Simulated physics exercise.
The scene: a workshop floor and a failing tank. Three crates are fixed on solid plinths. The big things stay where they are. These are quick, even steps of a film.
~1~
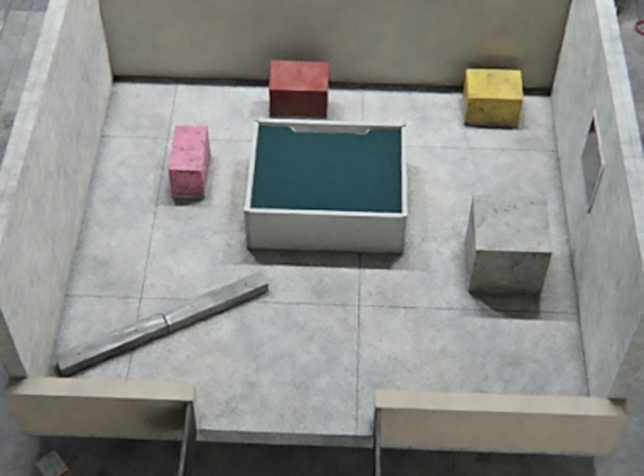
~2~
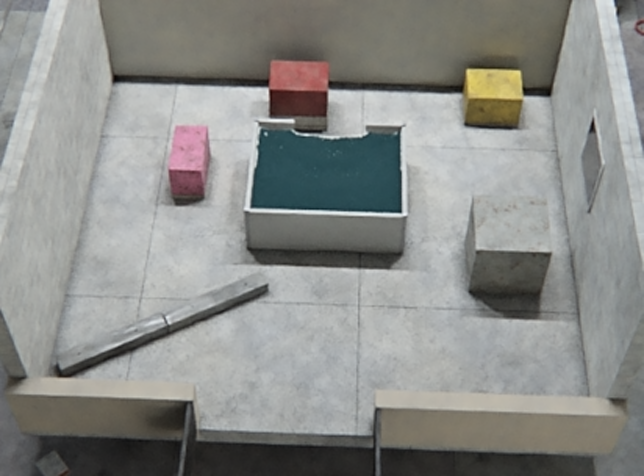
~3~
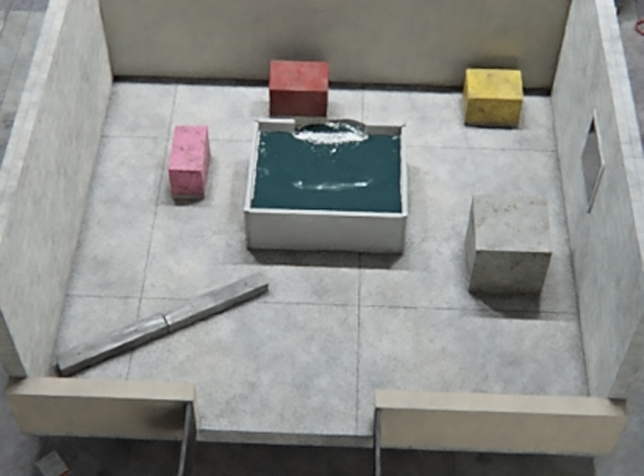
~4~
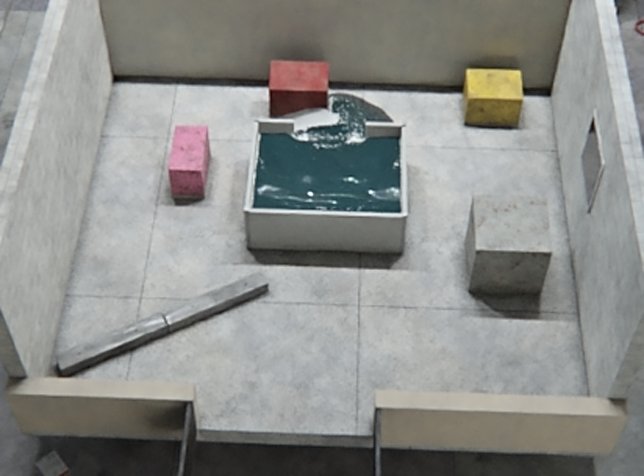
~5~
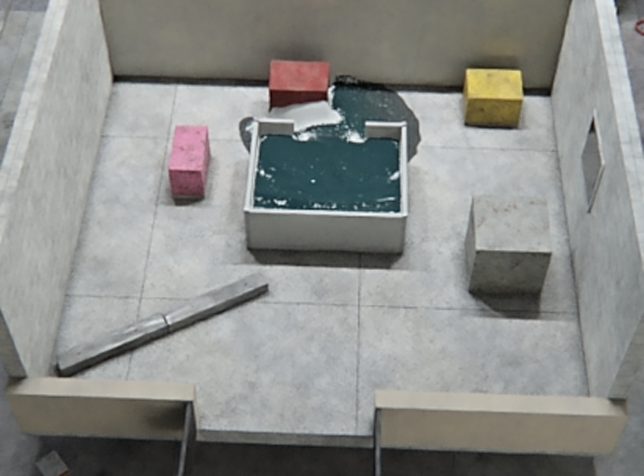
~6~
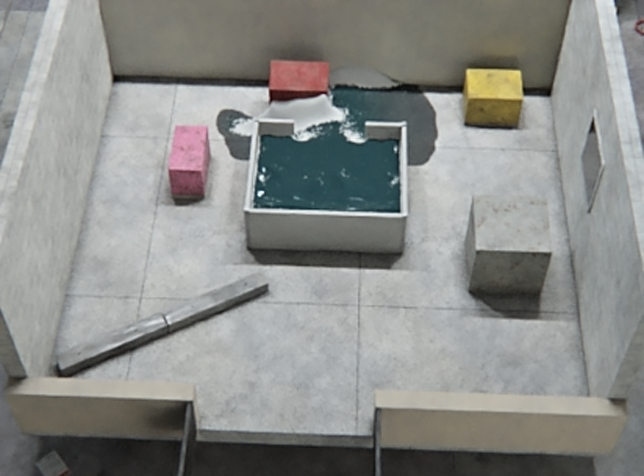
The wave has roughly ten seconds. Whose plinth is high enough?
The pink crate is wetted; the yellow crate is wetted; the red crate is wetted.
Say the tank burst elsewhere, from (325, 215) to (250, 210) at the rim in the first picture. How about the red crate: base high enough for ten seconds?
My reading: The red one stays dry.
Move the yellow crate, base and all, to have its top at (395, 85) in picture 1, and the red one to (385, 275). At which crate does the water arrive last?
The red one.
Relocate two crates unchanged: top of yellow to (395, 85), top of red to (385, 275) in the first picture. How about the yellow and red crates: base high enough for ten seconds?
Yellow gets wet; red is spared.
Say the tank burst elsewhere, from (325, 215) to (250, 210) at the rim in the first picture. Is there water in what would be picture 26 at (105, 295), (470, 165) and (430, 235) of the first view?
In that order: Covered, no water, no water.
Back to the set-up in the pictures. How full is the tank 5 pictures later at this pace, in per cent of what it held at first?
Close to 64 %.
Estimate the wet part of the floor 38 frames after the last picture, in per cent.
Close to 85 %.
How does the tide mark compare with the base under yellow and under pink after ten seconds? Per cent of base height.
About 710 and 230 per cent.
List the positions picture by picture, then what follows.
The first frame shows the water tank at (328, 170) is whole and still.
In the second frame, water pours out on the water tank's far side and has run to a hidden place.
In the third frame, the front is at a hidden place, out from the gap on the water tank's far side.
In the fourth frame, water pours out on the water tank's far side and has run to (344, 97).
In the fifth frame, water pours out on the water tank's far side and has run to (374, 84).
In the sixth frame, water pours out on the water tank's far side and has run to (411, 86).
A moment on, water covers 20 % of the floor; the pink crate water round its plinth, the yellow crate water round its plinth, the red crate water round its plinth.
Next, water covers 35 % of the floor; the pink crate water round its plinth, the yellow crate water round its plinth, the red crate water round its plinth.
Then, water covers 55 % of the floor; the pink crate water round its plinth, the yellow crate water round its plinth, the red crate water round its plinth.
Later, water covers 85 % of the floor; the pink crate water round its plinth, the yellow crate water round its plinth, the red crate water round its plinth.
In the end, water covers 95 % of the floor; the pink crate was topped, the yellow crate was topped, the red crate was topped.
